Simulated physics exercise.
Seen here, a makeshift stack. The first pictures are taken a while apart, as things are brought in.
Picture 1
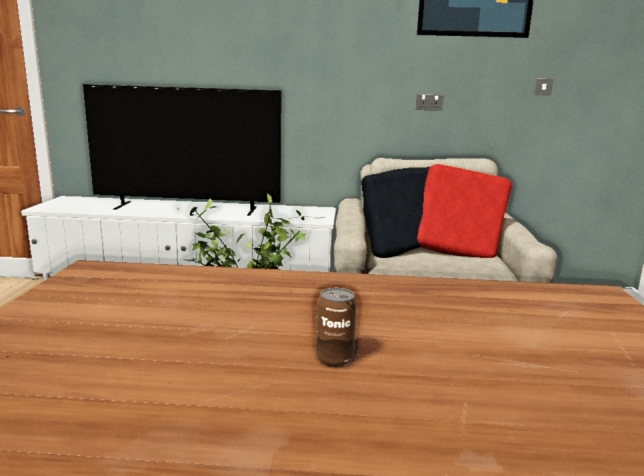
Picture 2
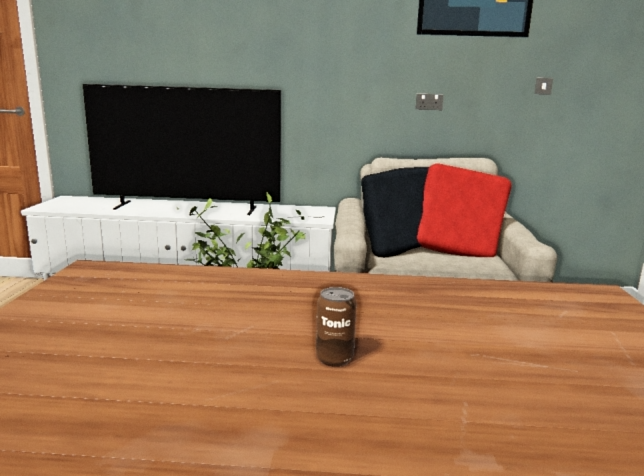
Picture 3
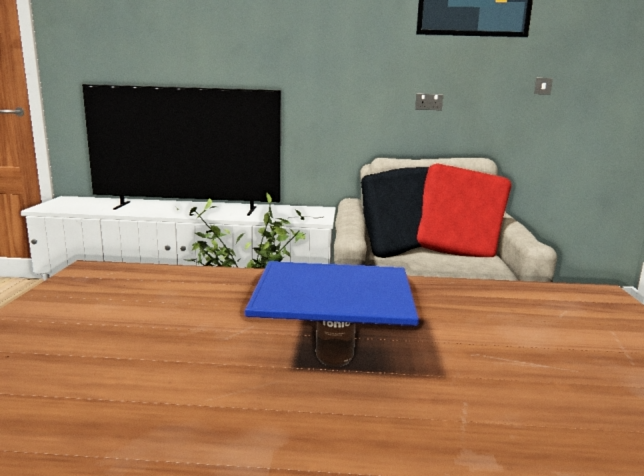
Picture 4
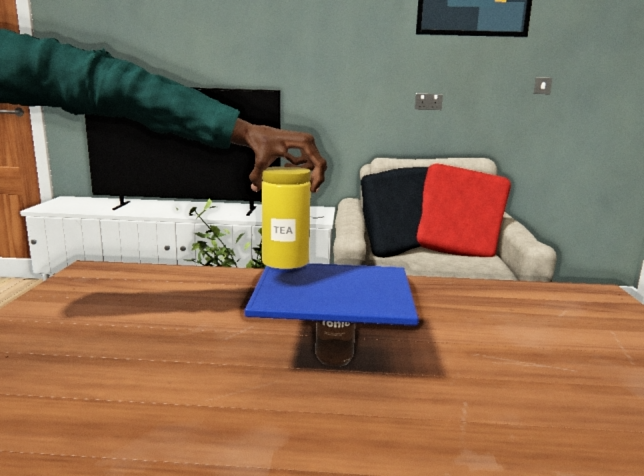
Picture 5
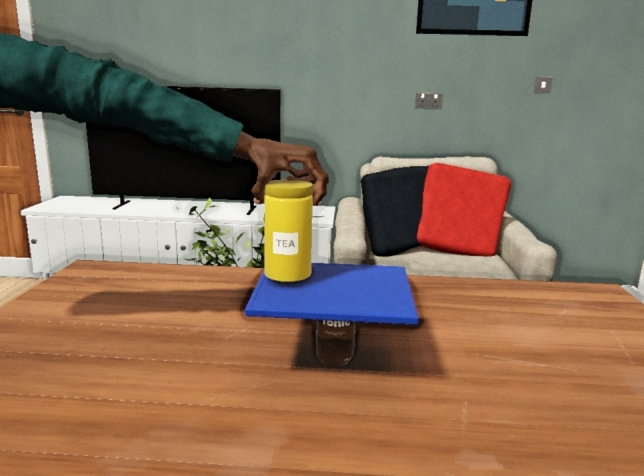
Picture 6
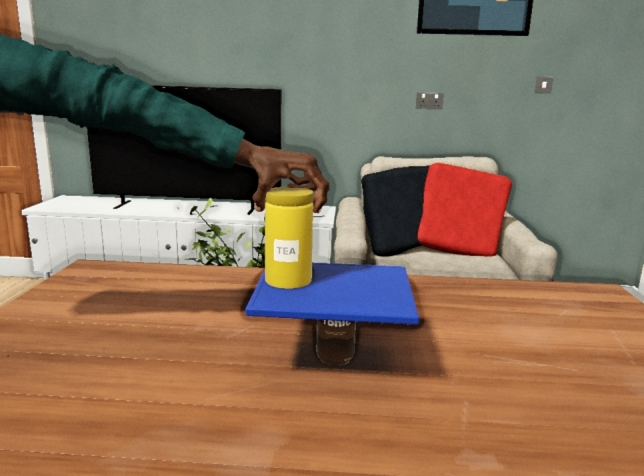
A hand in a green sleeve lowering a yellow tea jar onto the left side of a blue lid resting on a can.
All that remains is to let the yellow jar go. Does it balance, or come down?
The stack loses its balance.
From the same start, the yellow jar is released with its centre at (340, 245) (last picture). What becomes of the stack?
Then it keeps its balance.
Then, 0.40 s after the last picture, yellow jar now fallen; blue lid tipped 55° from how it was.
Then, 0.60 s after the last picture, blue lid on its side.
Then, 1.20 s after the last picture, blue lid now fallen.
By the end, fallen, blue lid and yellow jar; brown can in place. The stack comes apart.
